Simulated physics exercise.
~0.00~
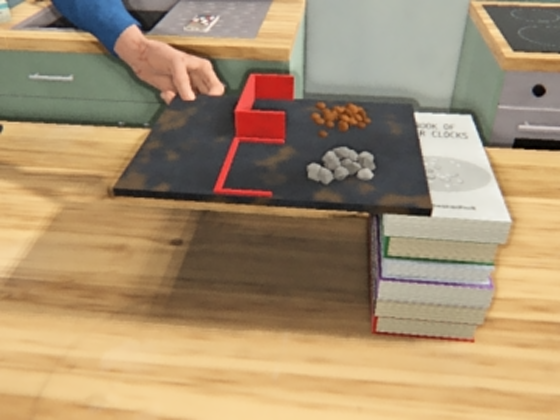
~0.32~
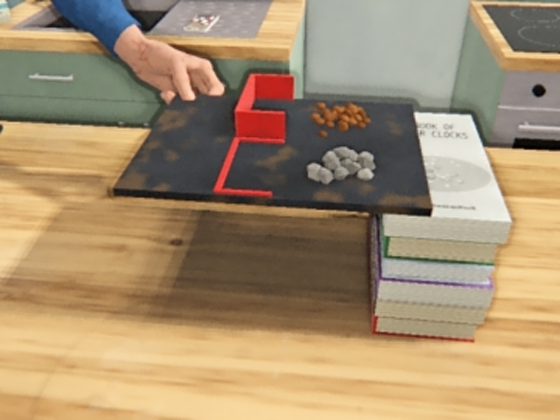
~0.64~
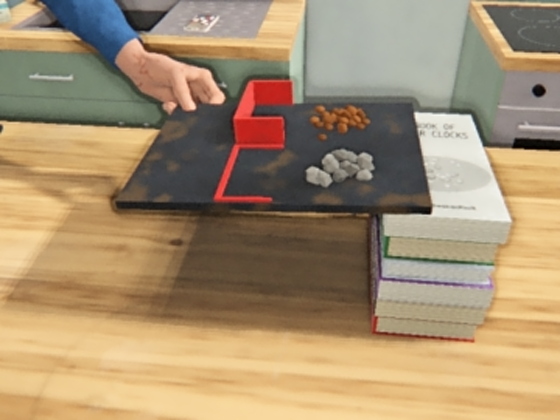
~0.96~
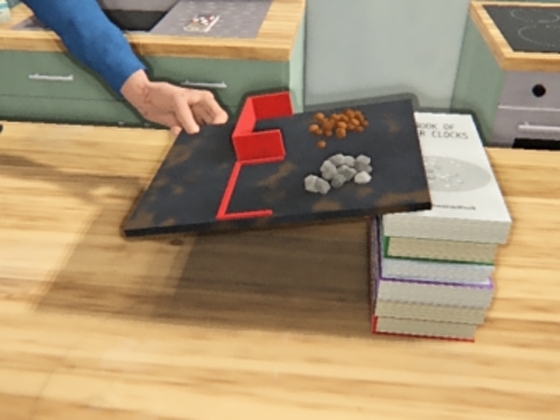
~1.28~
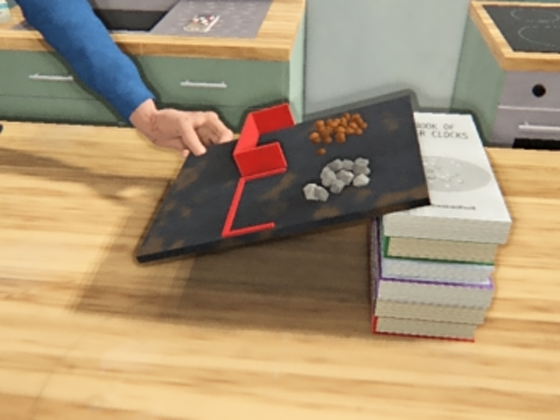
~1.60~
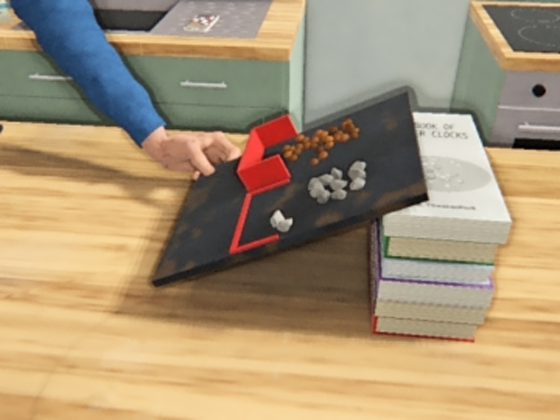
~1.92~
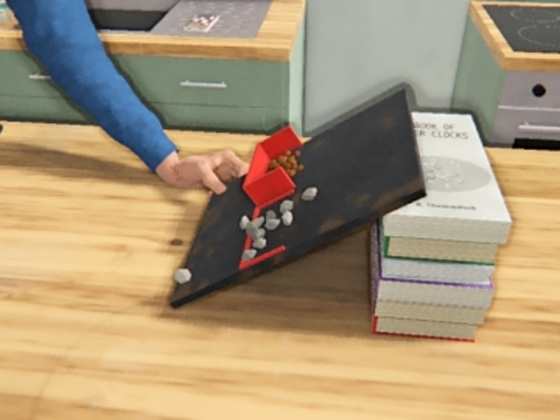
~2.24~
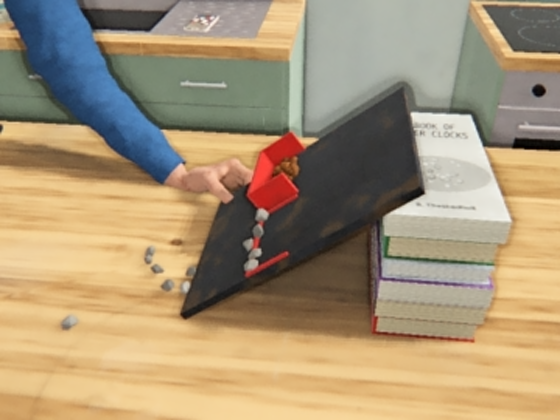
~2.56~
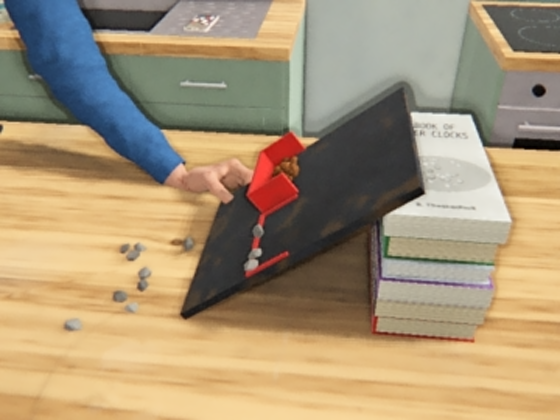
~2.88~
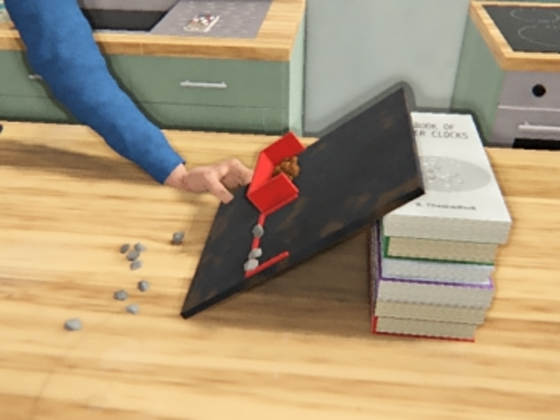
A dark, mottled board lies level above a wooden counter, its right end on a stack of books and a blue-sleeved hand at its left. It carries grey stones in front and orange-brown bits behind, with red barriers to their left. The hand lowers the left end, and the board tilts steeply while both piles at first stay put. Then the stones and brown bits slide down the slope. Several stones get past the front strip and scatter across the counter. Finally the board rests tilted, a few stones remaining by the low strip and the brown bits gathered behind the taller barrier.
